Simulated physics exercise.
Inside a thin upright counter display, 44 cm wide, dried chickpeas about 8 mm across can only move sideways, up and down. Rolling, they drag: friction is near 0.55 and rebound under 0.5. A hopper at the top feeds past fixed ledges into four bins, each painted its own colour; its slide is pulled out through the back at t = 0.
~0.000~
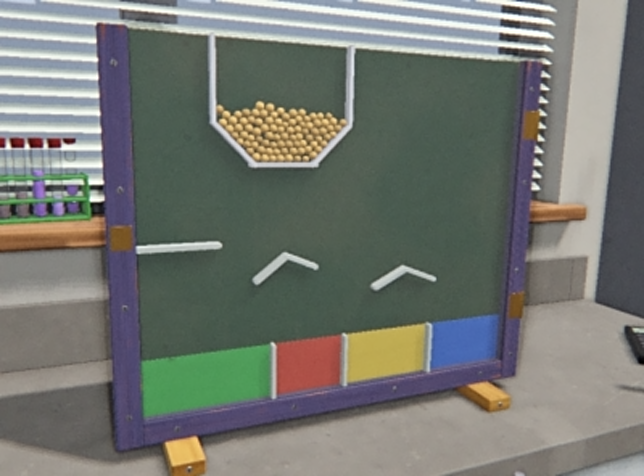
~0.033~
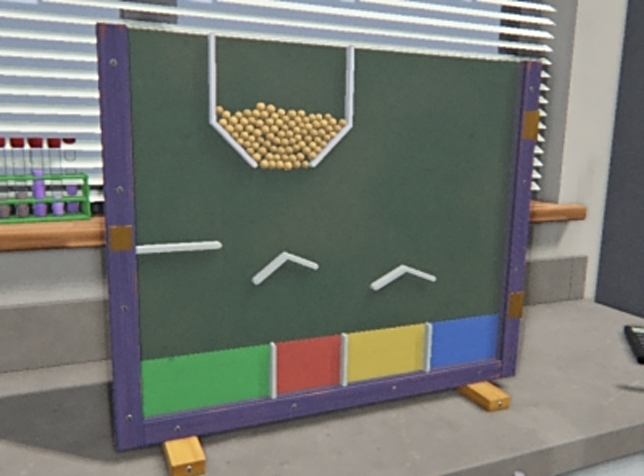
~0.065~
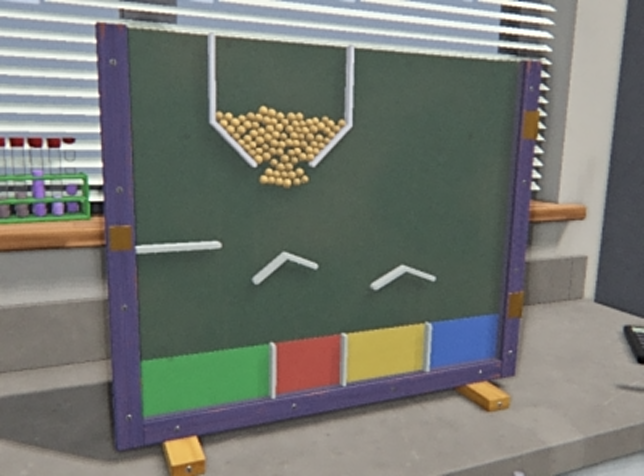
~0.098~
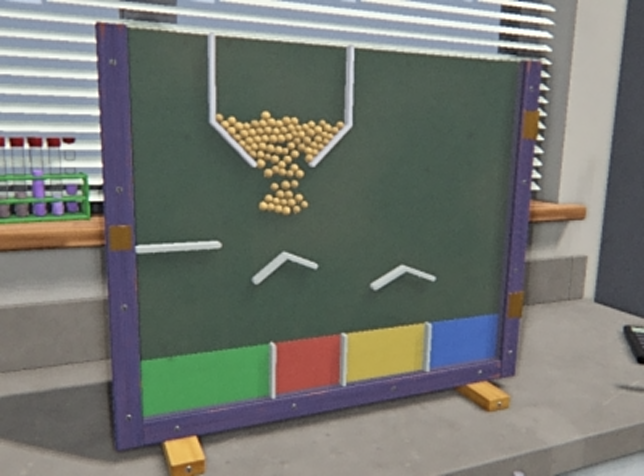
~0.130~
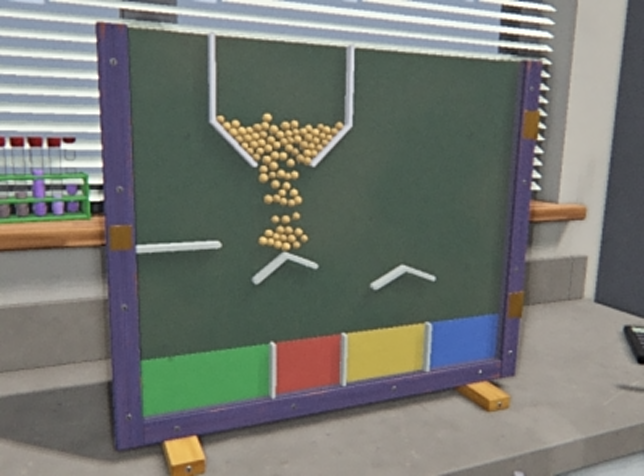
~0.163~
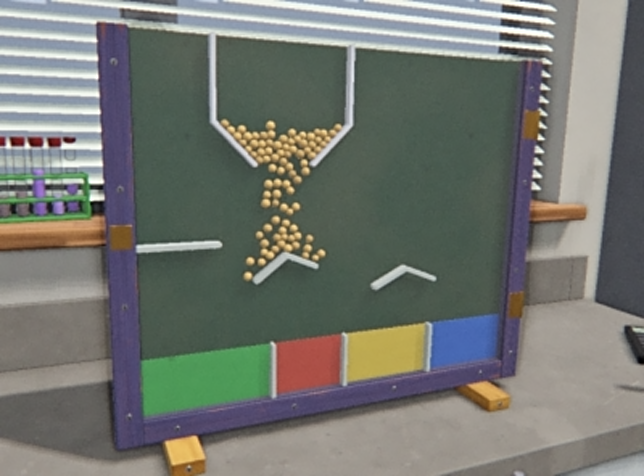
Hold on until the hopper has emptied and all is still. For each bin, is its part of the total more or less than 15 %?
Green bin: More than 15 %; blue bin: Less than 15 %; red bin: Less than 15 %; yellow bin: More than 15 %.
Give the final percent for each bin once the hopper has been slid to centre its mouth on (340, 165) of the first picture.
Result: Green bin = 0; blue bin = 0; red bin = 70; yellow bin = 30.
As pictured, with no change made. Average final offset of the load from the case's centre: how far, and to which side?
Roughly 8 centimetres left of centre.
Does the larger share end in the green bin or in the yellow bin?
The answer is the green bin.
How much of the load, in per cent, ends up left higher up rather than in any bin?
Estimate: Around 0 per cent.
By 0.24 s 80 % have left the hopper; down in the bins, nothing yet.
By 0.34 s 100 % have left the hopper; down in the bins, green 20 %, yellow 10 %.
By 0.55 s 100 % have left the hopper; down in the bins, green 55 %, yellow 35 %.
All still by 1.4 s, green 55 %, blue 0 %, red 0 %, yellow 40 %.
